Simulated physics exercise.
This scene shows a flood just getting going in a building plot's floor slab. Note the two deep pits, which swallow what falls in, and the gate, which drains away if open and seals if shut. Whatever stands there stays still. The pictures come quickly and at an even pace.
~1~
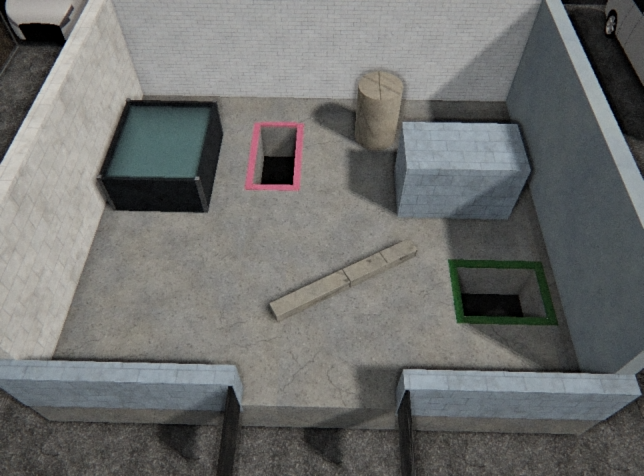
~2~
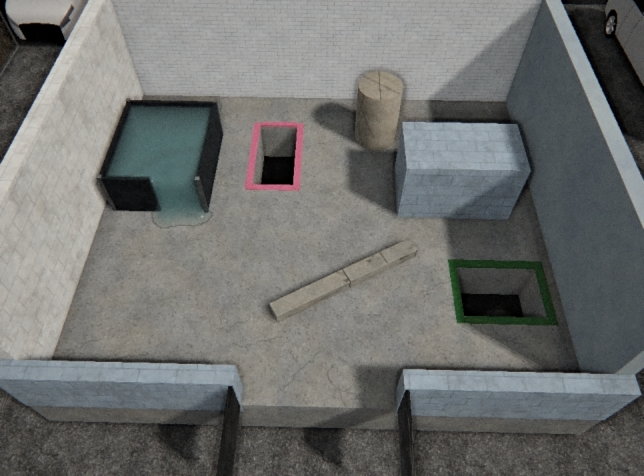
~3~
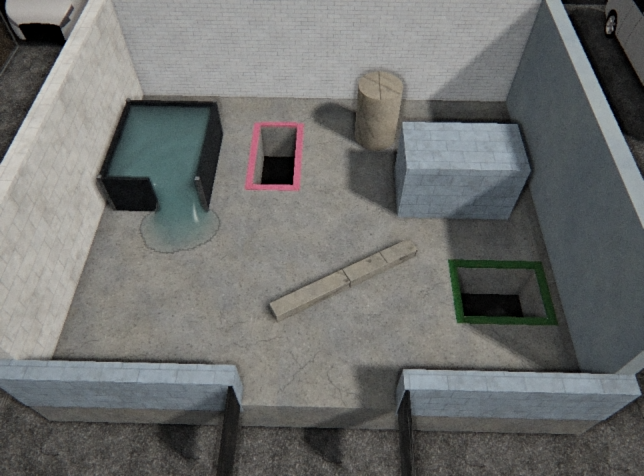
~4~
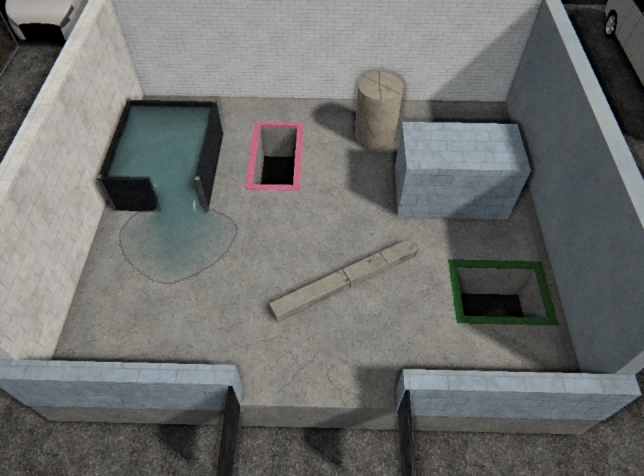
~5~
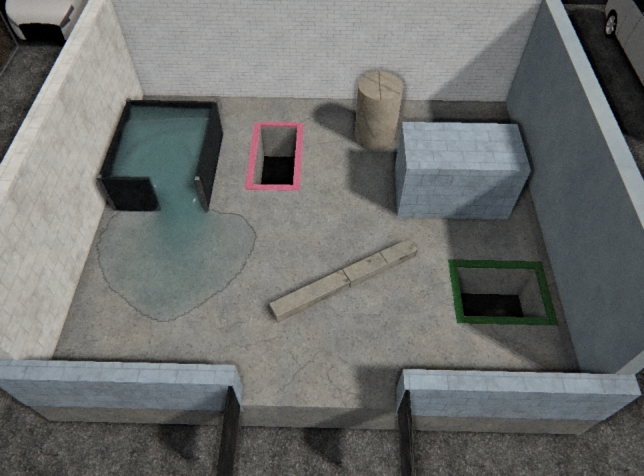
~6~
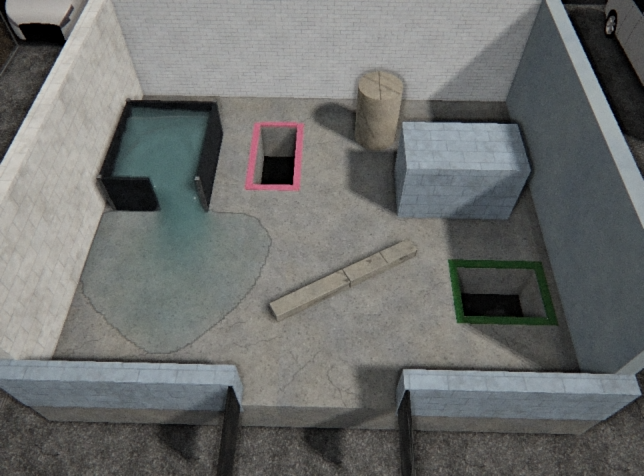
To begin with, a dark tank of still, greenish water sits whole at the upper left of a walled concrete floor with two rimmed pits. Then a gap opens in its front and water pours out, spreading toward the viewer into a wide, rounded pool across the left side of the slab.
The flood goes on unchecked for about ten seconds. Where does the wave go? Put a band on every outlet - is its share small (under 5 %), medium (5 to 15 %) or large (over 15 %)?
In the end, the gate has a large share, the pink pit has a small share, the green pit has a medium share.
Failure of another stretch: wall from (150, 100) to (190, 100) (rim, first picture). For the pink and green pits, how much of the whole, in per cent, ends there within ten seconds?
Roughly, in per cent: Pink 25, green 6.
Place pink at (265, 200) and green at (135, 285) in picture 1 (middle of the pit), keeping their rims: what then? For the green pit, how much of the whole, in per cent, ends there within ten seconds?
Green: 50 %.
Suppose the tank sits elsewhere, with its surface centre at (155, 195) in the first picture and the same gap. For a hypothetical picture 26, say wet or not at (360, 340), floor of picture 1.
Outcome noted: Waterlogged.
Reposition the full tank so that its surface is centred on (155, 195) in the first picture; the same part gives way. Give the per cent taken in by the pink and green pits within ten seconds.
Approximate tally in per cent: Pink pit 2, green pit 15.
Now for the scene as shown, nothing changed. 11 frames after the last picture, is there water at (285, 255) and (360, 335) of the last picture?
As listed: Swamped; unwetted.
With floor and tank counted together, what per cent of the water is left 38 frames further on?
Estimate: Near 82 %.
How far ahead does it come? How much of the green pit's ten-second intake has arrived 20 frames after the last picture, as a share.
Some 0 in a hundred.
A moment on, water covers 25 % of the floor; the gate 0 %, the pink pit 0 %, the green pit 0 %.
Next, water covers 25 % of the floor; the gate 3 %, the pink pit 0 %, the green pit 0 %.
Then, water covers 35 % of the floor; the gate 9 %, the pink pit 0 %, the green pit 0 %.
Later, water covers 55 % of the floor; the gate 18 %, the pink pit 0 %, the green pit 1 %.
In the end, water covers 65 % of the floor; the gate 26 %, the pink pit 1 %, the green pit 9 %.
